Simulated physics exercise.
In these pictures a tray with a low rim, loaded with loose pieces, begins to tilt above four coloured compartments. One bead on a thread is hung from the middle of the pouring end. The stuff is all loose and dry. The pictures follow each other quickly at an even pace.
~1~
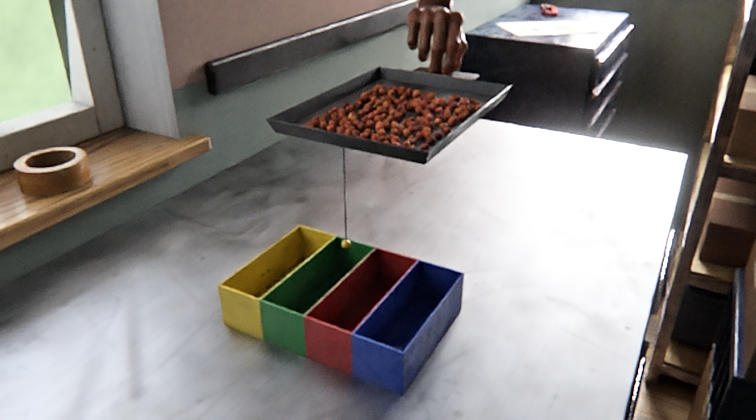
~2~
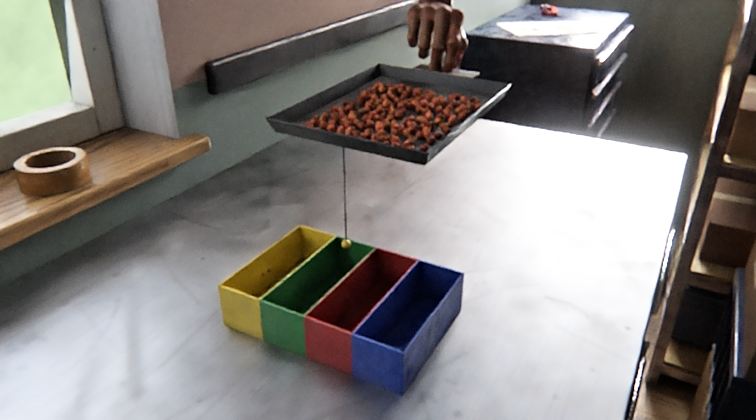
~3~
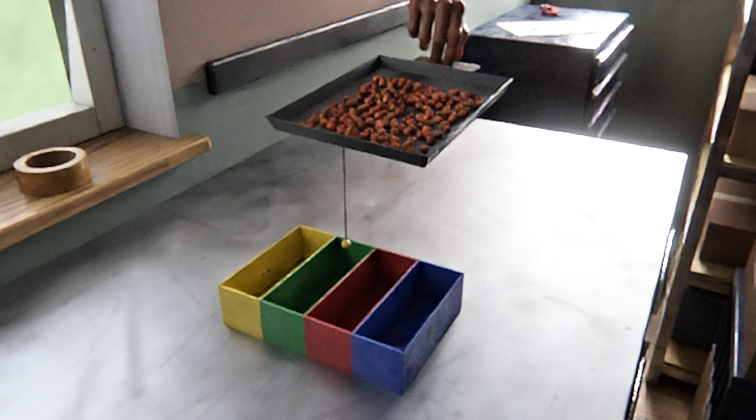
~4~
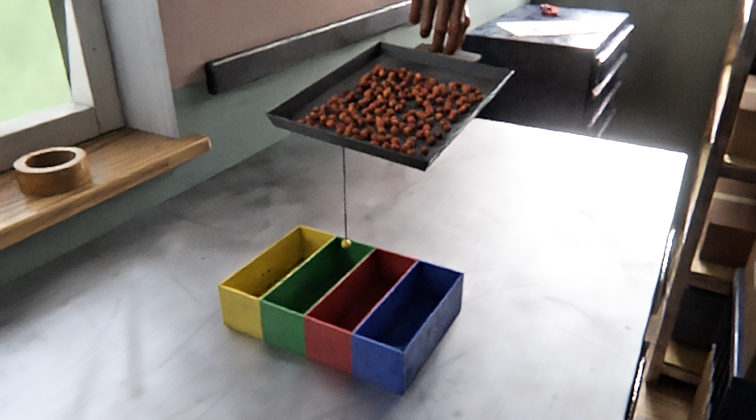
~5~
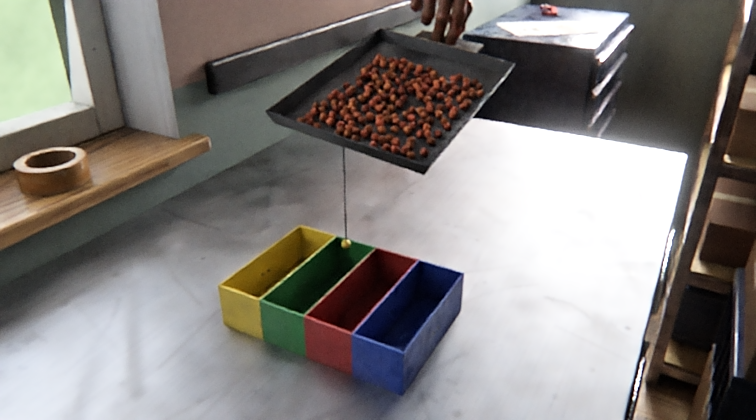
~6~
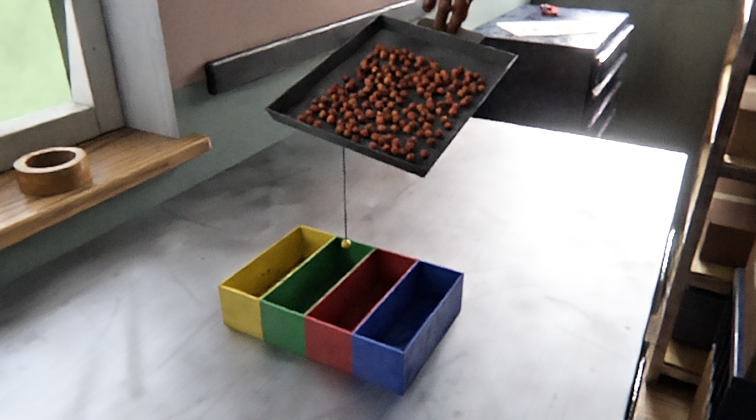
On a pale tabletop beside a window, a hand holds a dark, shallow tray of reddish-brown pellets above yellow, green, red and blue compartments, then gradually tilts it, raising the far side while the near right corner dips slightly.
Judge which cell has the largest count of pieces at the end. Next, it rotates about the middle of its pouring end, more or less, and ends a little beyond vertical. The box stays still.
Largest count: Blue.
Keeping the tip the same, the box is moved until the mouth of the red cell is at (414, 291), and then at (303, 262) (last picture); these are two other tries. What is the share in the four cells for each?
Well, you'd get about 100 per cent and then about 0 per cent.
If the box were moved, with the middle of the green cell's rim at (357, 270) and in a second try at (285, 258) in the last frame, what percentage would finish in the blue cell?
Around 10 and then 30 per cent.
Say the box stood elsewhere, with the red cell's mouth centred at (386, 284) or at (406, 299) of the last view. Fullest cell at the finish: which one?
You'd see the red one win the first time and that red cell win the second.
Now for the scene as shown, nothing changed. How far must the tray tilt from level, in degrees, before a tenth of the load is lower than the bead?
A tilt of roughly 85°.
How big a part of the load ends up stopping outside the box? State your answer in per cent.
I'd say roughly 0 per cent of the load.
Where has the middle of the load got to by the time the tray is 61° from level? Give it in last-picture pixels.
I'd mark it close to (409, 125).
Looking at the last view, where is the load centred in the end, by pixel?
Near pixel (413, 321).
Just after the last frame, tray tipped steeply; almost all on the tray; just a few falling or outside the box.
A moment on, tray tipped right over; about a tenth on the tray; roughly two thirds in the blue cell; roughly a quarter in the red cell; roughly a quarter falling or outside the box.
Further on, tray tipped past a quarter turn; roughly two thirds in the blue cell; roughly a quarter in the red cell; just a few falling or outside the box.
When it is over, tray tipped past a quarter turn; roughly two thirds in the blue cell; roughly a quarter in the red cell; not one in the green cell; not one in the yellow cell; just a few outside the box.
